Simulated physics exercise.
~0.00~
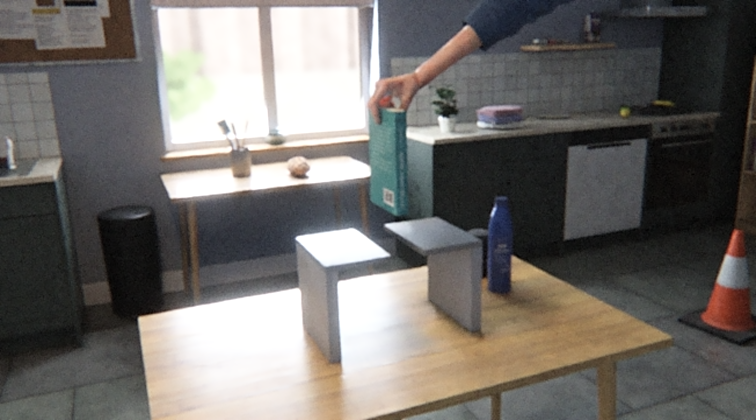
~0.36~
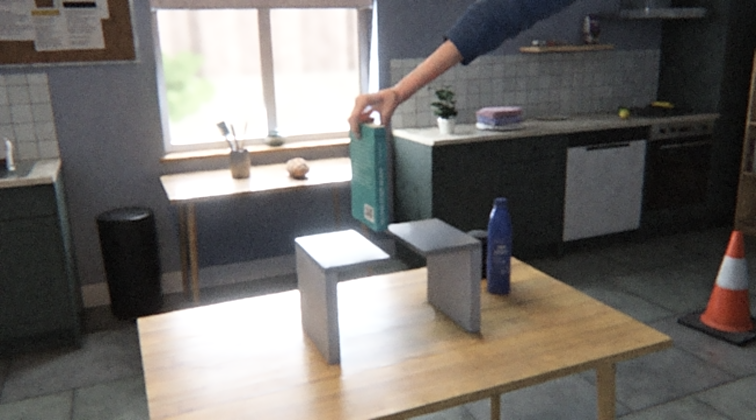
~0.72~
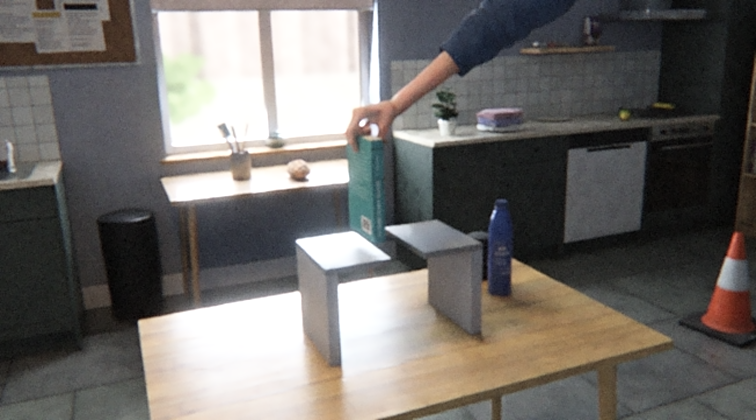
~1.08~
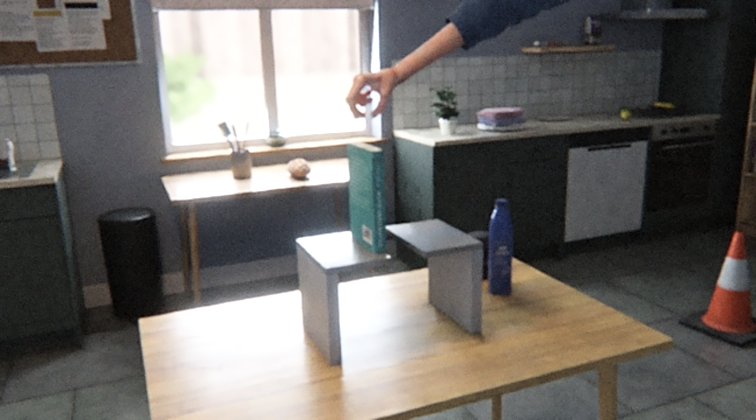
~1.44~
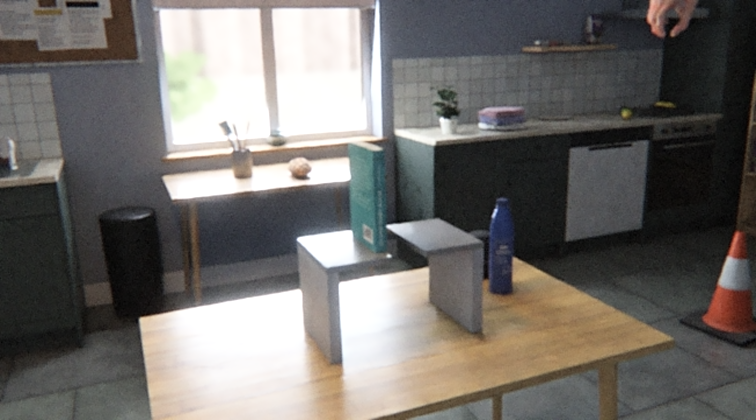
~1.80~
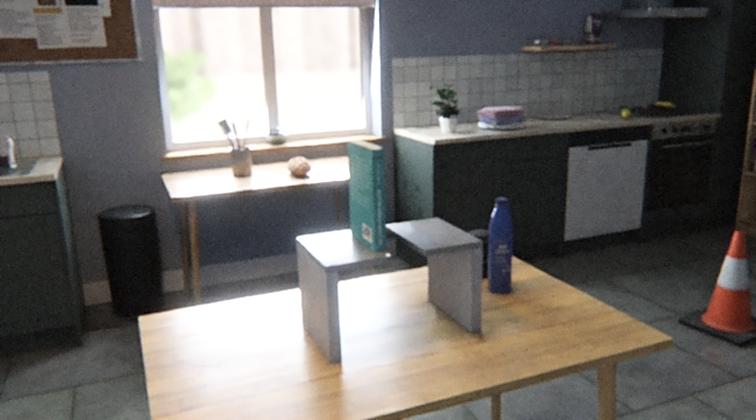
A turquoise book is lowered by a hand onto two gray supports and stays upright.
